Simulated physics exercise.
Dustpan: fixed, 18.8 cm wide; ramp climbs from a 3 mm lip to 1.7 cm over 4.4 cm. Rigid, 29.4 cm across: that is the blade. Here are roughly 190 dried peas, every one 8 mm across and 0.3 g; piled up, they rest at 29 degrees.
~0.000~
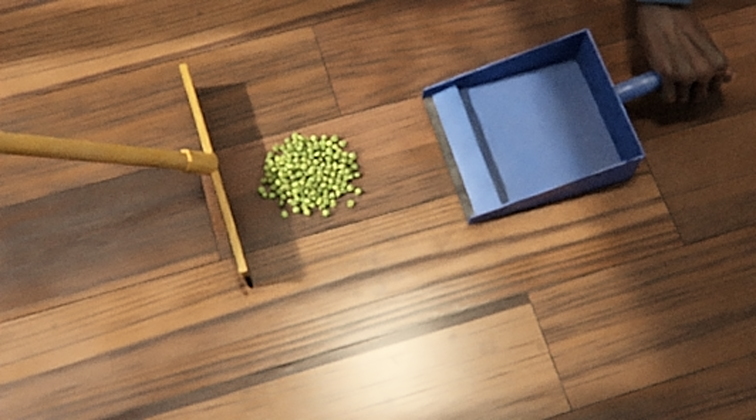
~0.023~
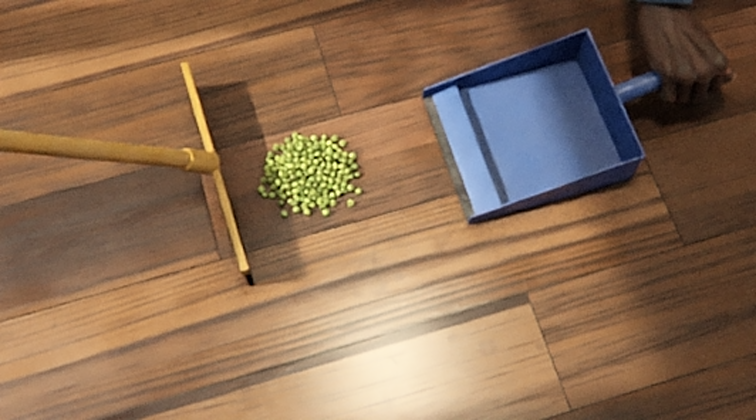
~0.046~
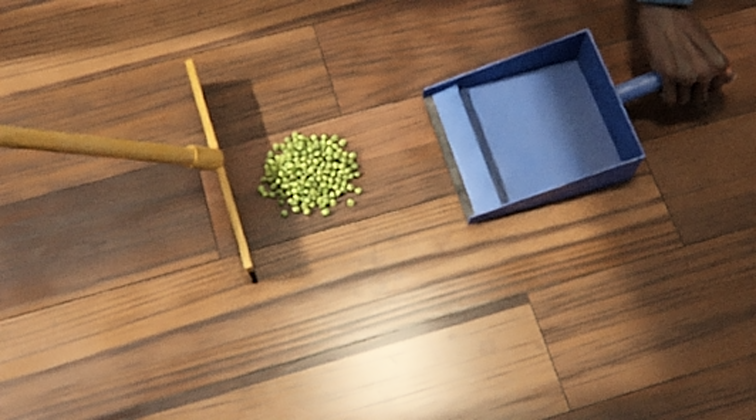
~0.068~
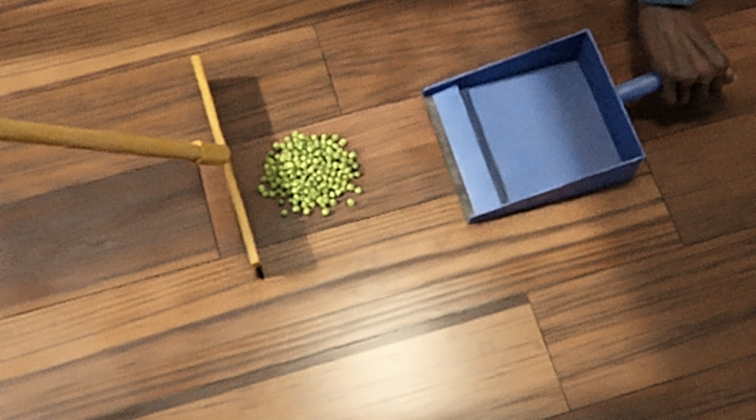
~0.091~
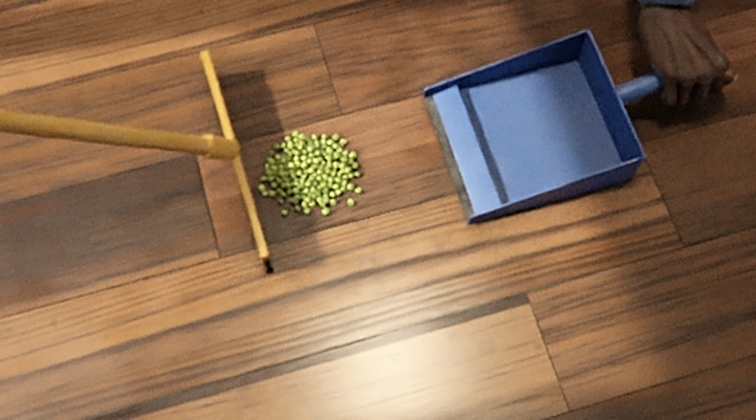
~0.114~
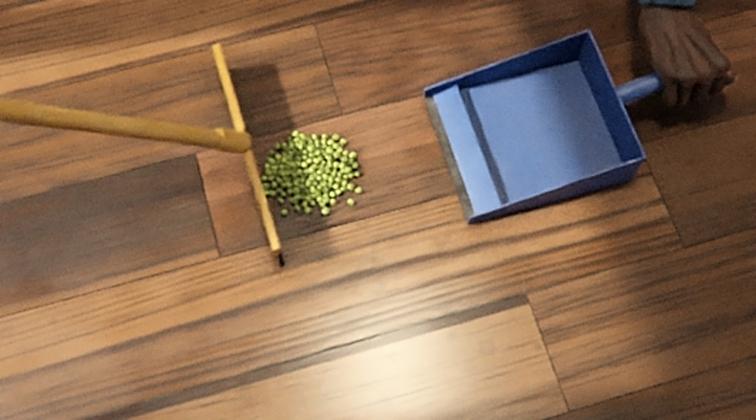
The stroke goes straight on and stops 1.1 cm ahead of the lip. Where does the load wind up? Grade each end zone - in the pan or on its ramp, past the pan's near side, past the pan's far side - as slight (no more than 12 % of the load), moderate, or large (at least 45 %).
Pan - moderate. Near side - slight. Far side - moderate.
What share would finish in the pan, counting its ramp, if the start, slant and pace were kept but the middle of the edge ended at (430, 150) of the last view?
About 50 per cent.
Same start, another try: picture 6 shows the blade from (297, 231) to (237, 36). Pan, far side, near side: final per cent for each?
Pan 35 % / far 35 % / near 5 %.
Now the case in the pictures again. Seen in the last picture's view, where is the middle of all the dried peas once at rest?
At about (447, 118).
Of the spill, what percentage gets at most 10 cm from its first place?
About 0 percent.
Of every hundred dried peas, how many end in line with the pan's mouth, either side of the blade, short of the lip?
30 per cent.
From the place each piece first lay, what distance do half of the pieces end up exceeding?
20 cm or so.
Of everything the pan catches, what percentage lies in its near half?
I'd say near 20 per cent.
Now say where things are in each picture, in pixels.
In the first picture, blade from (244, 272) to (185, 71), moved 0.0 cm, 0 of the pieces shifted so far; middle of the pieces at (312, 174); pan at (538, 134).
In the second picture, blade from (245, 270) to (187, 70), moved 0.2 cm, 0 of the pieces shifted so far; middle of the pieces at (312, 173).
In the third picture, blade from (249, 267) to (191, 67), moved 0.8 cm, 0 of the pieces shifted so far; middle of the pieces at (312, 173).
In the fourth picture, blade from (256, 263) to (197, 63), moved 1.6 cm, 0 of the pieces shifted so far; middle of the pieces at (312, 173).
In the fifth picture, blade from (265, 257) to (207, 58), moved 2.9 cm, 0 of the pieces shifted so far; middle of the pieces at (312, 172).
In the sixth picture, blade from (277, 249) to (218, 52), moved 4.5 cm, 1 of the pieces shifted so far; middle of the pieces at (312, 172); pan at (539, 135). Its pace works out near 0.71 m/s, heading 16 degrees away from the viewer's side.
After 0.29 s, middle of the blade 12 cm from the lip; 0 % over the lip, far side 15 %, near side 0 %.
After 0.40 s, middle of the blade 5 cm from the lip; 0 % over the lip, far side 30 %, near side 0 %.
Then, at 0.65 s, middle of the blade 2 cm from the lip; 40 % over the lip, far side 35 %, near side 5 %.
By 1.7 s all is still; pan 30 %, near side 5 %, far side 35 %, in front of the lip or behind the blade 30 %.
